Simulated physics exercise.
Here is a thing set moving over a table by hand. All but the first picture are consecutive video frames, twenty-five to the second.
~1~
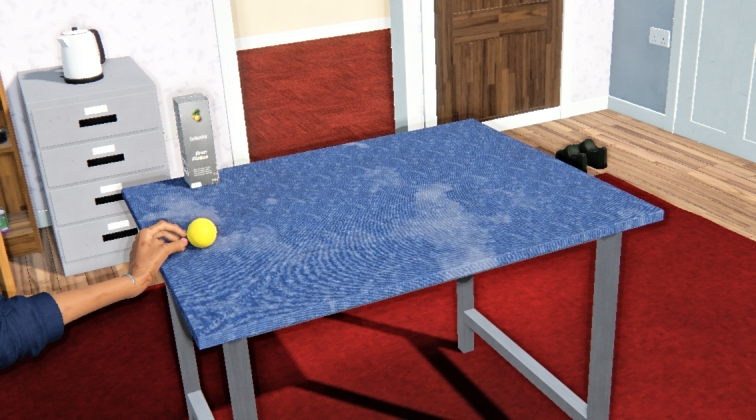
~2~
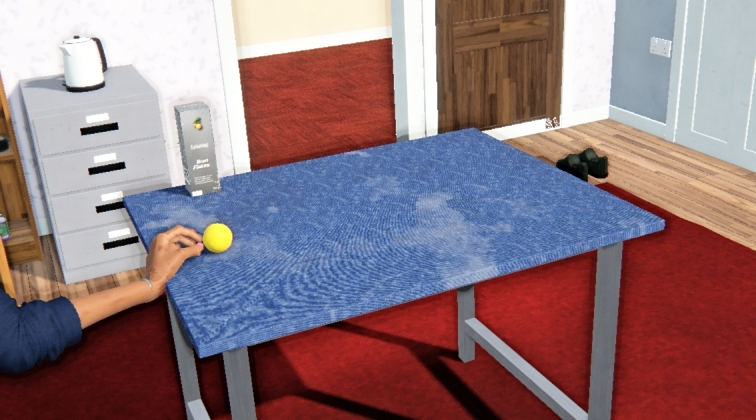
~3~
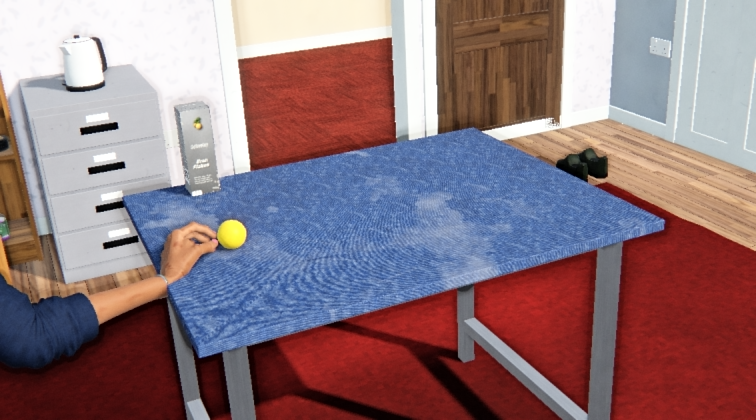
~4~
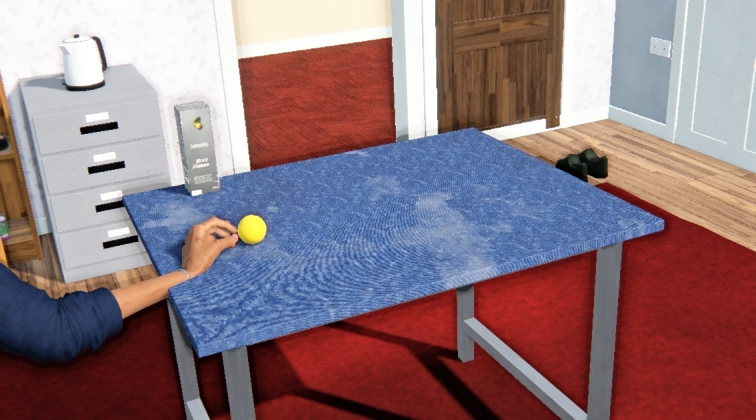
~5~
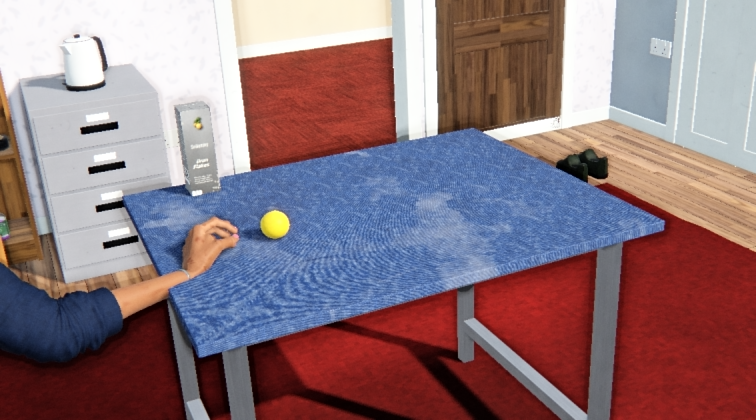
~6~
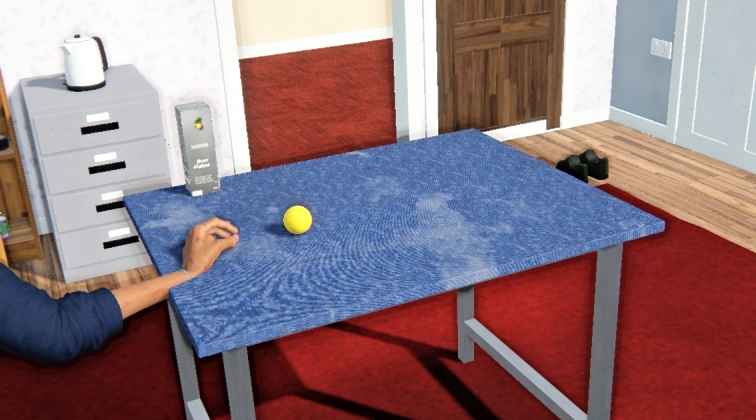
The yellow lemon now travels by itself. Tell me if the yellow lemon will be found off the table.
The yellow lemon drops to the floor.
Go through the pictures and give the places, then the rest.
Under the hand; yellow lemon (202, 233), in the first picture.
Under the hand; yellow lemon (218, 238), in the second picture.
Under the hand; yellow lemon (232, 235), in the third picture.
Yellow lemon (252, 230), in the fourth picture.
Yellow lemon (275, 225) displaced about its own width, in the fifth picture.
Yellow lemon (297, 220) displaced well along, in the sixth picture.
Then, 0.30 s past the last view, yellow lemon displaced well along near (446, 187).
Then, 0.60 s past the last view, yellow lemon now off the table.
Then, 0.90 s past the last view, things are still on the move.
Finally, off the table, yellow lemon.
